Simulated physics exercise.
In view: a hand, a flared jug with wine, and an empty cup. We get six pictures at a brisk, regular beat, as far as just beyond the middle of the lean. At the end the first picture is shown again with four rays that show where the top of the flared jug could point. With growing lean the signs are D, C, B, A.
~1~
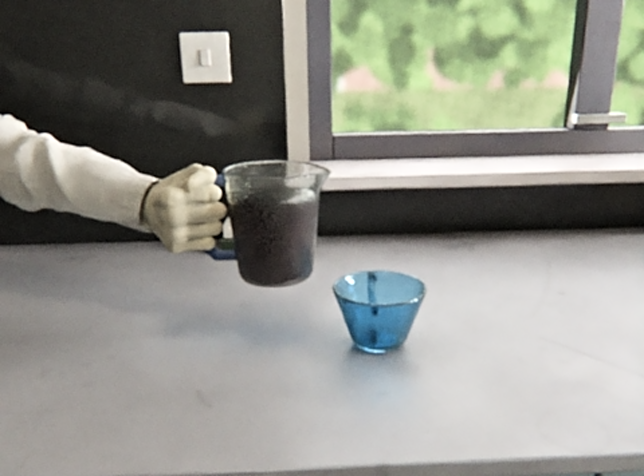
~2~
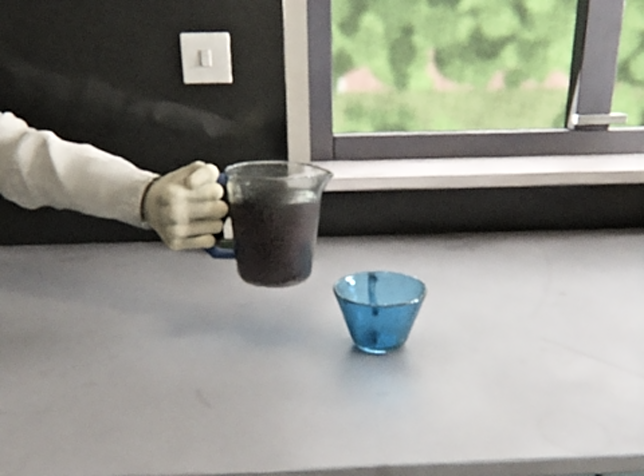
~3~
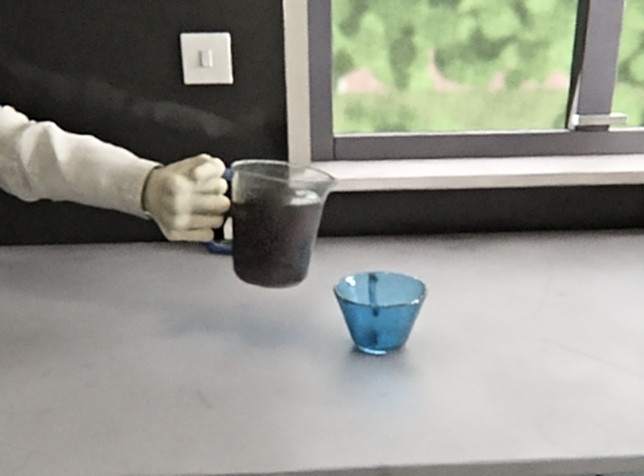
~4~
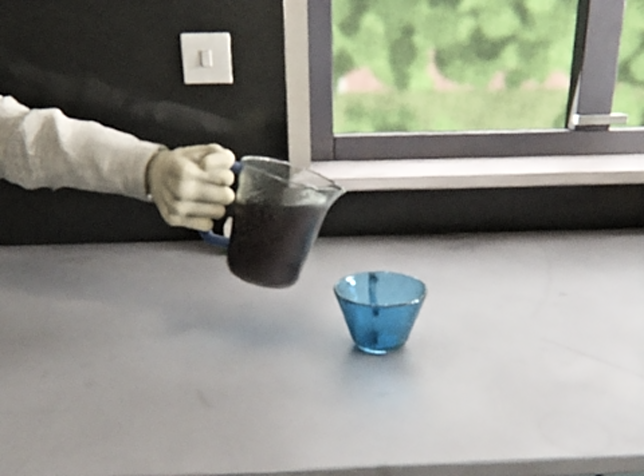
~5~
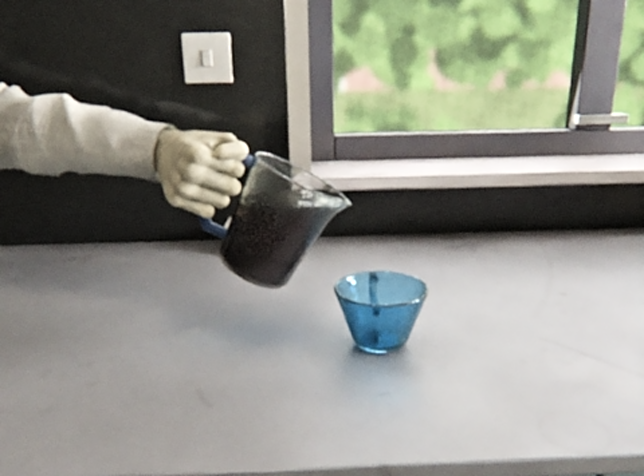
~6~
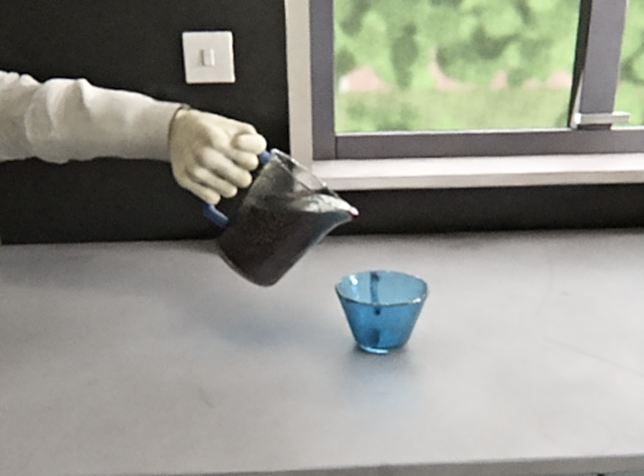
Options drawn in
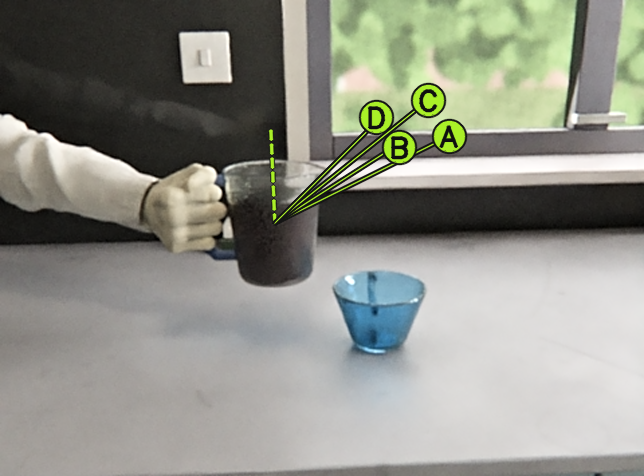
On a grey counter by a window, a pale-gloved hand held a clear jug of dark liquid beside an empty blue cup, then steadily tilted it rightward until the liquid reached the lip.
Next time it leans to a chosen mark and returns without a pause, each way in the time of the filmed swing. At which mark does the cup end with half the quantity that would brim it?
Tilt B.
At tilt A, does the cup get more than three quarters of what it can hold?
No, it does not.
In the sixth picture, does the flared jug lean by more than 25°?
Yes, it does.
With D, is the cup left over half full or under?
Under.
On the marked copy, A at (434, 143); B at (383, 153); C at (415, 110); D at (366, 131).
For tilt A, the cup ends with about 59 % of what it can hold; 7 % of the wine is spilt.
For tilt B, the cup ends with about 49 % of what it can hold.
For tilt C, the cup ends with about 35 % of what it can hold.
For tilt D, the cup ends with about 24 % of what it can hold.
